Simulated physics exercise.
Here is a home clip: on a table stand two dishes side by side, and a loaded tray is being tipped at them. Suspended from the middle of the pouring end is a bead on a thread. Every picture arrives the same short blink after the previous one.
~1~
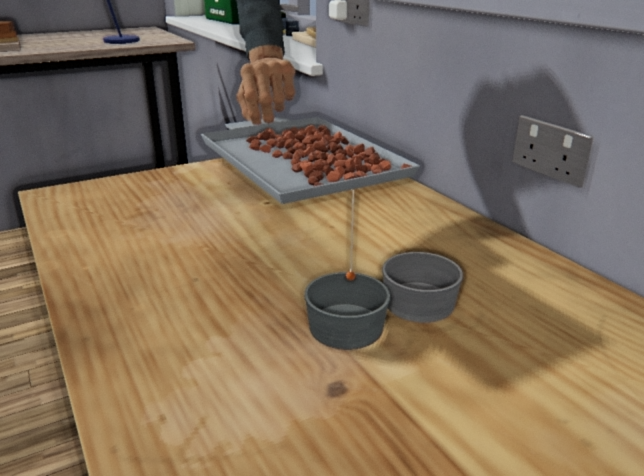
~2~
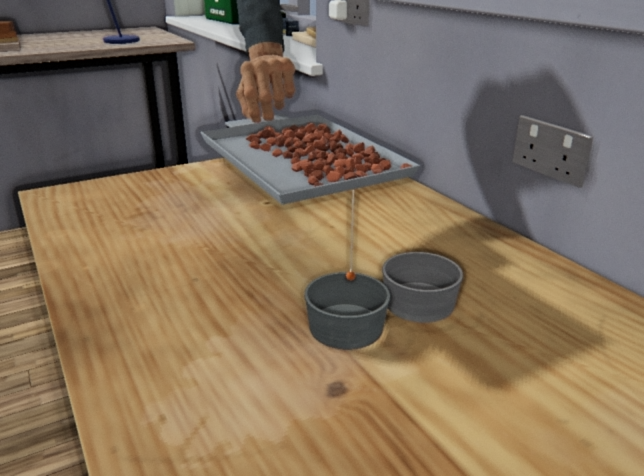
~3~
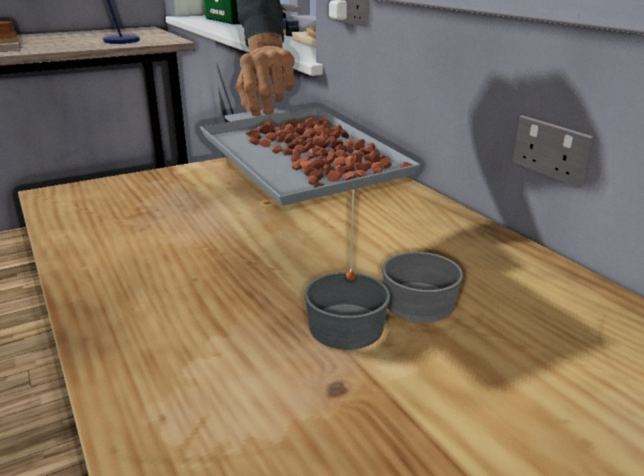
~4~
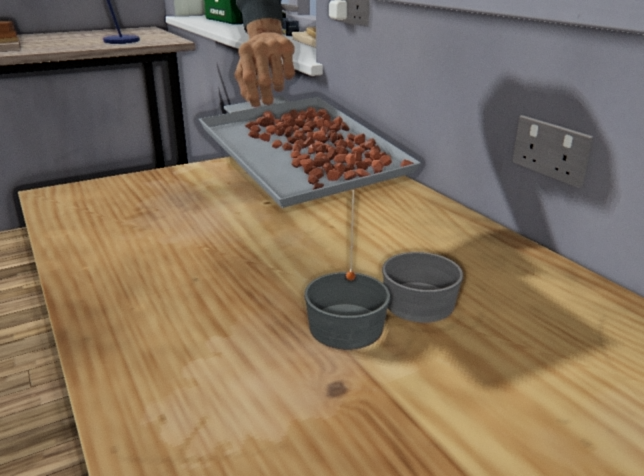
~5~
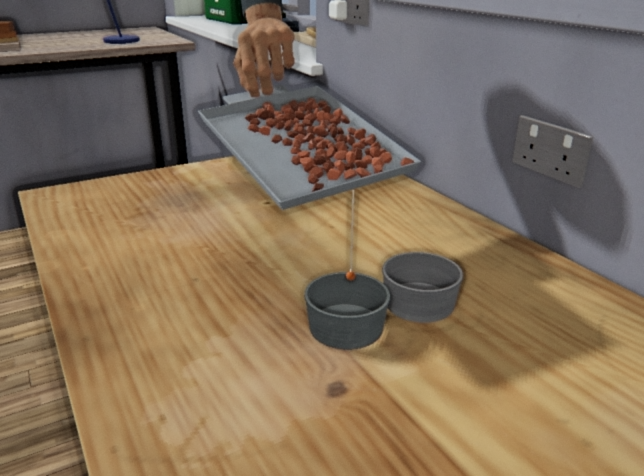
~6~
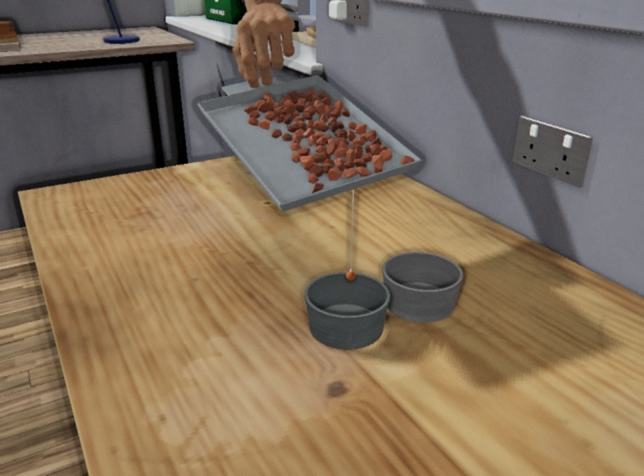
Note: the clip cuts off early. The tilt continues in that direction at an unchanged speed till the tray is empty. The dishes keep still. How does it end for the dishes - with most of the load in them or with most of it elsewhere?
Most likely the spill will be the greater part.
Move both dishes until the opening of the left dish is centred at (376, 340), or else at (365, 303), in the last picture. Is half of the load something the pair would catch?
Try 1: Not up to half; try 2: Not up to half.
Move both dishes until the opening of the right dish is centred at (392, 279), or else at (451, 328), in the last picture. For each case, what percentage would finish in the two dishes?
Close to 60 in a hundred, then close to 0 in a hundred.
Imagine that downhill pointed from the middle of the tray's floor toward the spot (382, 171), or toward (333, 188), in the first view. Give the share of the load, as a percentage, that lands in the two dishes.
Near 90 % and, after that, 20 %.
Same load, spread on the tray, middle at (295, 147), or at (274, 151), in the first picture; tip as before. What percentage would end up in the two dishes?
Estimates in order: 20 percent, 20 percent.
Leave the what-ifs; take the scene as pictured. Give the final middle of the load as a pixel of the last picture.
Resting centre, last picture - approx. (294, 356).
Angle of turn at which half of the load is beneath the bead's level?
The angle is around 80°.
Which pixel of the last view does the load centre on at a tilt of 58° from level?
In the last view, the load is centred near (311, 172).
Soon, tray tipped steeply; nearly all on the tray; a stray few outside both; a small part in the air.
A while on, tray tipped right over; a stray few on the tray; a small part in the left dish; about two thirds outside both; a small part in the air.
Towards the end, tray tipped past a quarter turn; about a quarter in the left dish; most outside both.
Finally, tray tipped past a quarter turn; about a quarter in the left dish; none in the right dish; most outside both.
